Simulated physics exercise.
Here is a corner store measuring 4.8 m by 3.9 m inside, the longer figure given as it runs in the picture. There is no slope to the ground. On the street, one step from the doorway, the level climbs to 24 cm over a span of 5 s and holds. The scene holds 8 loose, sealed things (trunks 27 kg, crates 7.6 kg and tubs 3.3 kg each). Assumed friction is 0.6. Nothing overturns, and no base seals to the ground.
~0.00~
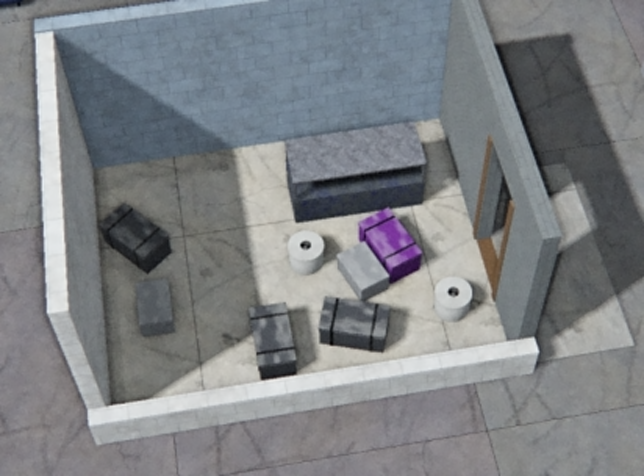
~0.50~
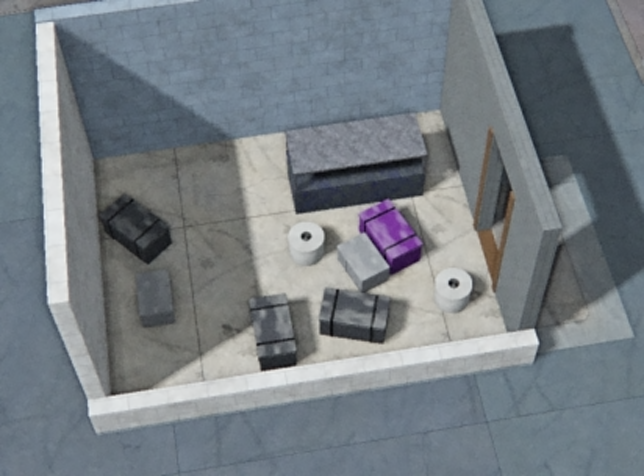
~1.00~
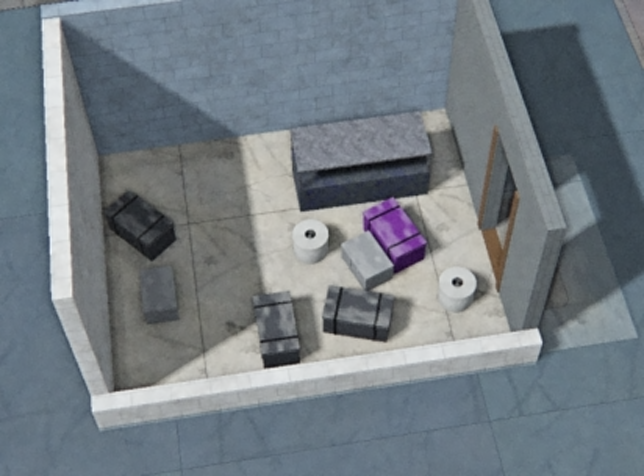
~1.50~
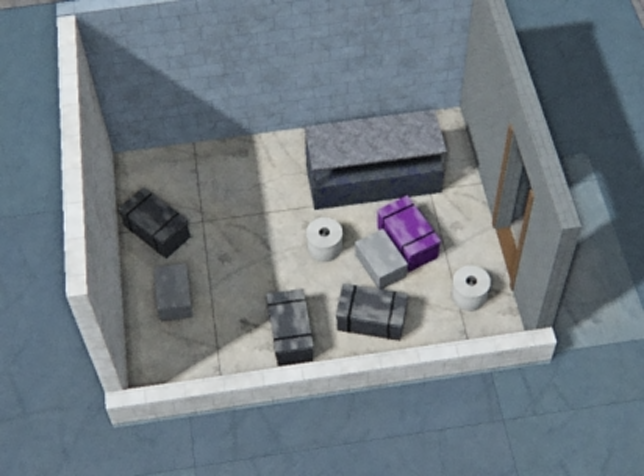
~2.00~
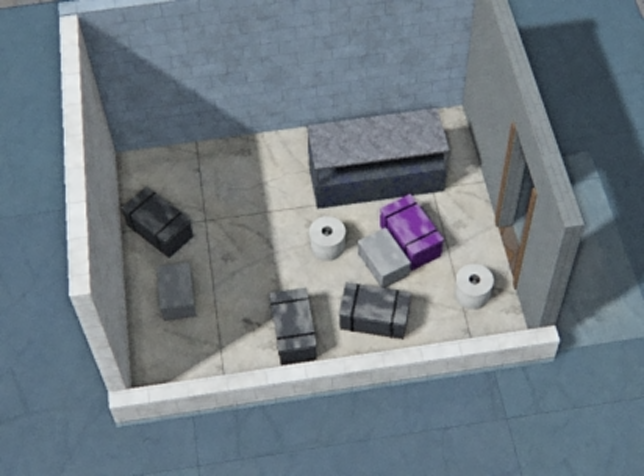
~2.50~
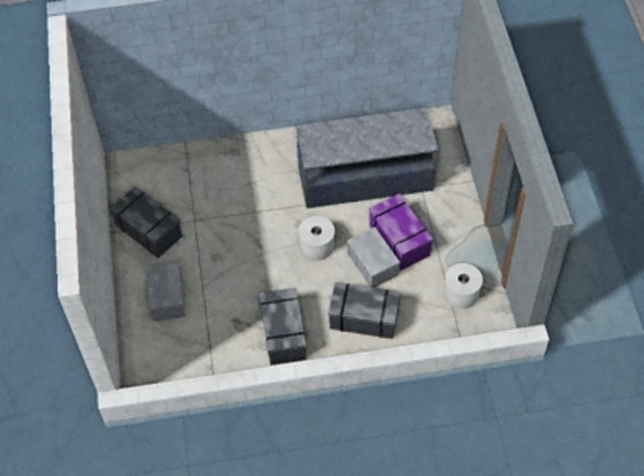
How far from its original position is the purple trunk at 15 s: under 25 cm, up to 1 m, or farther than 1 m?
It ends up well off.
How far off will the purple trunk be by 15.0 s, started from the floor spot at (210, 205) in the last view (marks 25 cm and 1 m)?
Result: It drifts a great deal.
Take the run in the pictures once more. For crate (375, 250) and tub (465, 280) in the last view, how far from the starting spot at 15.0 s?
They sit 200 cm and 300 cm away, in the order given.
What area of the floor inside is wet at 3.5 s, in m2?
I'd estimate close to 2.0 m2.
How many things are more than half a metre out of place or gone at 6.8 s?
The number I get is 4.
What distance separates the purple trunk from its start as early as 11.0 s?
Close to 200 cm.
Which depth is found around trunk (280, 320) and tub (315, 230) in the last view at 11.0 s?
Close to 12 and 7 centimetres.
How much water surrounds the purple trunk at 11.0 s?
Roughly 7 cm deep.
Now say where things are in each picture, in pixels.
The purple trunk at (390, 237) rests on the ground; 0.0 m2 under water; 0 of 8 have shifted, in the first picture.
The purple trunk at (390, 228), on the bottom; 0.0 m2 under water; 0 of 8 have shifted, in the second picture.
The purple trunk at (395, 227), on the bottom; water covers 0.0 m2; 0 of 8 have shifted, in the third picture.
The purple trunk at (409, 225) rests on the ground; 0.0 m2 under water; 0 of 8 have shifted, in the fourth picture.
The purple trunk at (412, 224), on the bottom; 0.0 m2 under water; 0 of 8 have shifted, in the fifth picture.
The purple trunk at (401, 223), on the bottom; water covers 0.3 m2; 0 of 8 have shifted, in the sixth picture.
After 3.5 s the purple trunk is near (401, 223), 0.0 m from its start, aground; 0 afloat.
After 6.8 s the purple trunk is near (291, 231), 1.4 m from its start, aground; 3 afloat.
After 11.0 s the purple trunk is near (246, 239), 1.9 m from its start, aground; 7 afloat.
After 15.0 s the purple trunk is near (176, 231), 2.8 m from its start, afloat; 8 afloat.
